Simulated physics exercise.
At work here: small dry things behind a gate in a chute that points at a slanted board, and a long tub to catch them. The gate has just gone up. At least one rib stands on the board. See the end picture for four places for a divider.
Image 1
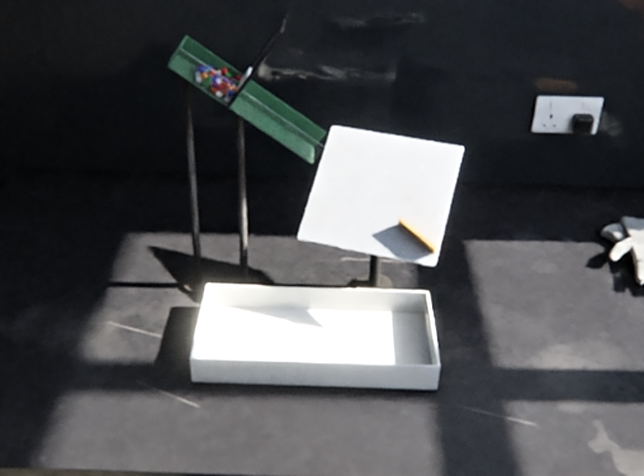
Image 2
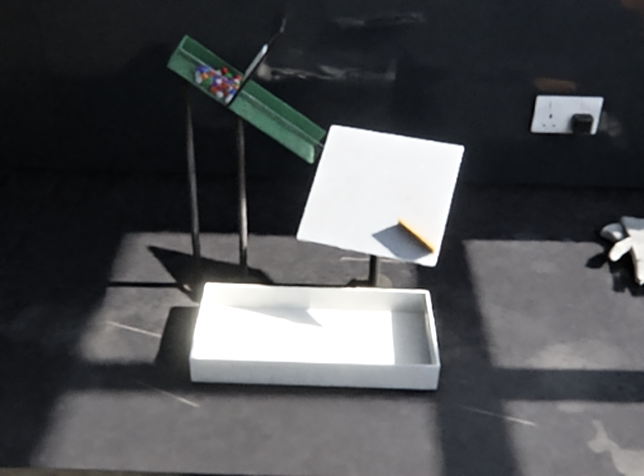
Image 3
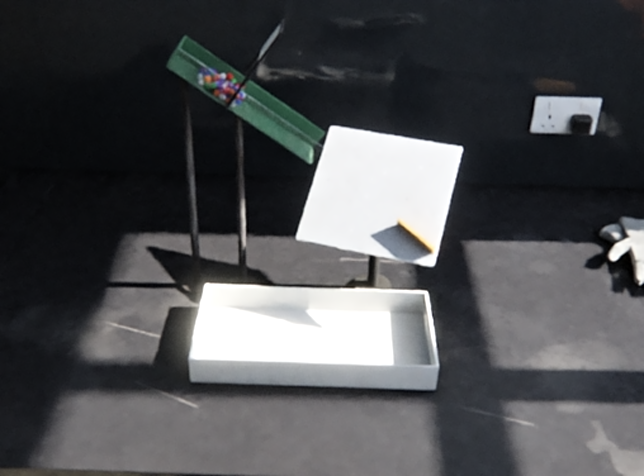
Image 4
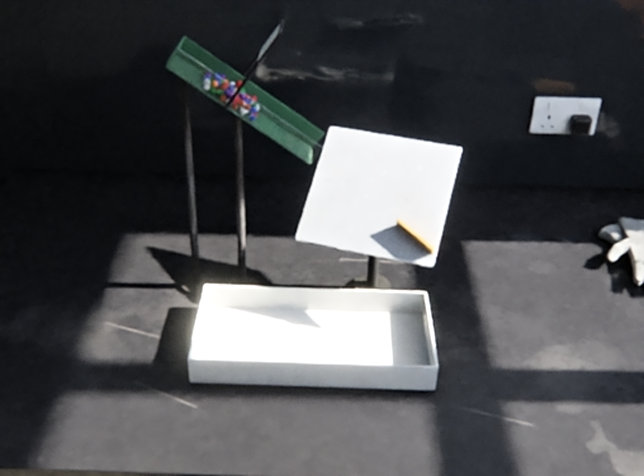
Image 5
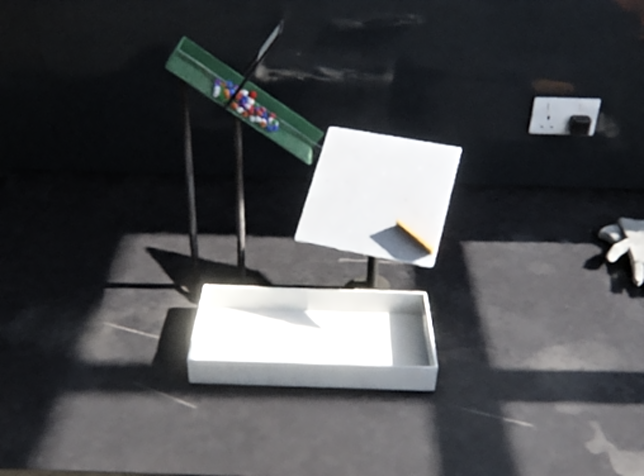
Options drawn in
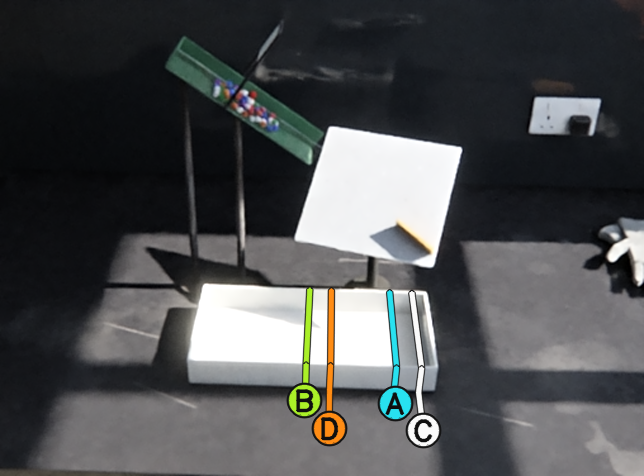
The footage shows small multicoloured beads sliding a short way down a sloping green chute toward the right, spreading out slightly, while the tilted white board with its orange strip and the empty white tub below stay still.
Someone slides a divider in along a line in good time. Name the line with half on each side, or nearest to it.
A beats the others.
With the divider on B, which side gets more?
Right.
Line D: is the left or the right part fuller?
Right.
On the marked copy, line A crosses the front rim at (396, 366); line B crosses the front rim at (306, 363); line C crosses the front rim at (421, 367); line D crosses the front rim at (330, 364).
For line A, of what is caught, about half on the left of the divider, about half on the right.
For line B, of what is caught, a small part on the left of the divider, nearly all on the right.
For line C, of what is caught, nearly all on the left of the divider, a small part on the right.
For line D, of what is caught, a small part on the left of the divider, nearly all on the right.
